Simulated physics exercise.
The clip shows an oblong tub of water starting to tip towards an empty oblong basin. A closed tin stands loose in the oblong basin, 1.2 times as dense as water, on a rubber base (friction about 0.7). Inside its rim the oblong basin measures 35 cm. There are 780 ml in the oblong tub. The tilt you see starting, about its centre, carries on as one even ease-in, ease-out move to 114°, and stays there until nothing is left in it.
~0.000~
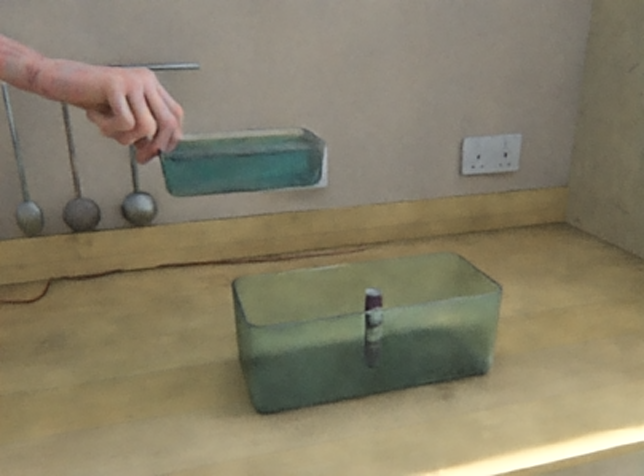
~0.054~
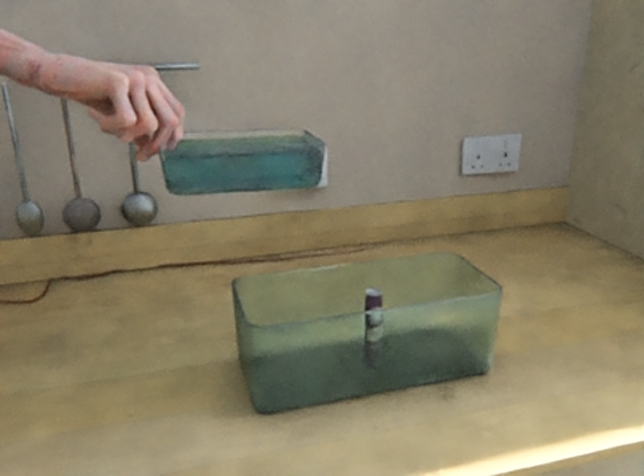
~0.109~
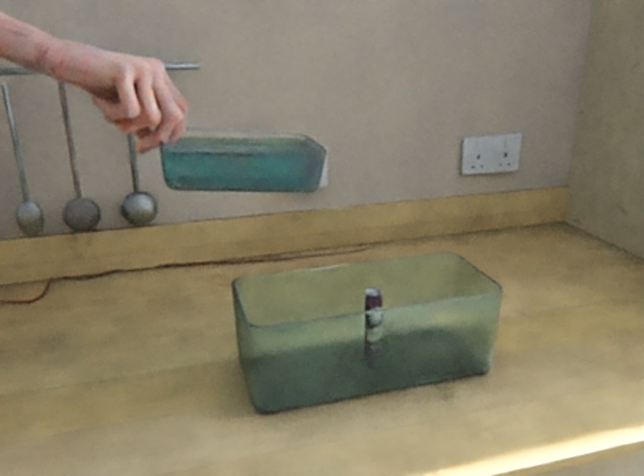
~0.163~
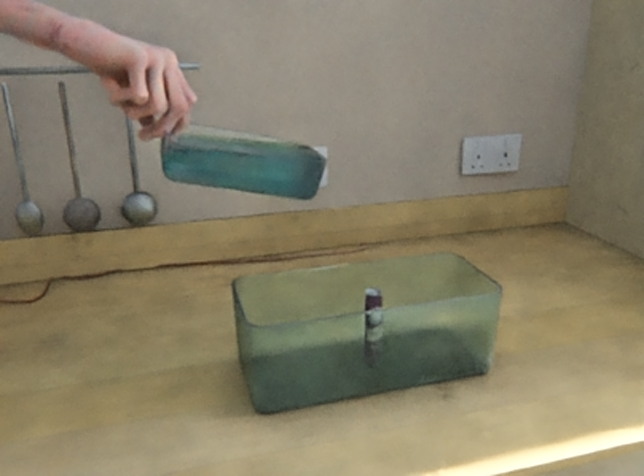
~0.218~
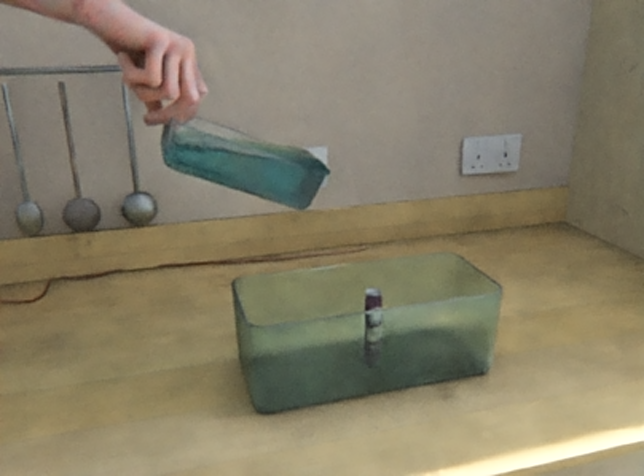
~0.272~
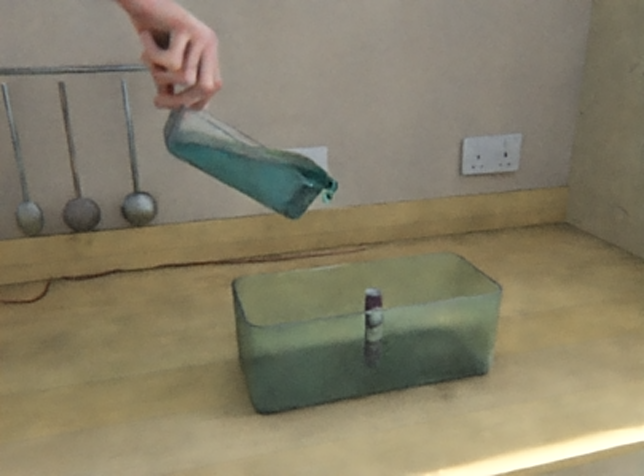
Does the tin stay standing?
The tin falls.
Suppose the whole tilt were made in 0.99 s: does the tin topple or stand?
Then it stays up.
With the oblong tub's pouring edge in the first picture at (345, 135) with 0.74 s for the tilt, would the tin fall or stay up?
Then it keeps standing.
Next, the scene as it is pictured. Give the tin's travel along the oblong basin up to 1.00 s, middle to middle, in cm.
Some 7 cm.
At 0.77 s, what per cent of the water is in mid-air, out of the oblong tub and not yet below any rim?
Some 3 per cent.
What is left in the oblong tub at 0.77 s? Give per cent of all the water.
Near 0 in a hundred.
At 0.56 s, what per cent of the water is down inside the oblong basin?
Some 58 per cent.
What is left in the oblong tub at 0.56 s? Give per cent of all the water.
Near 2 in a hundred.
After 0.56 s the tilt is 98° and 2 per cent is still to pour; the tin leans 7°.
After 0.77 s the tilt is 114° and 0 per cent is still to pour; the tin lies on its side.
After 1.00 s the tilt is 114° and 0 per cent is still to pour; the tin lies on its side.
After 1.24 s the tilt is 114° and 0 per cent is still to pour; the tin lies on its side.
In the end the tin lies on its side.
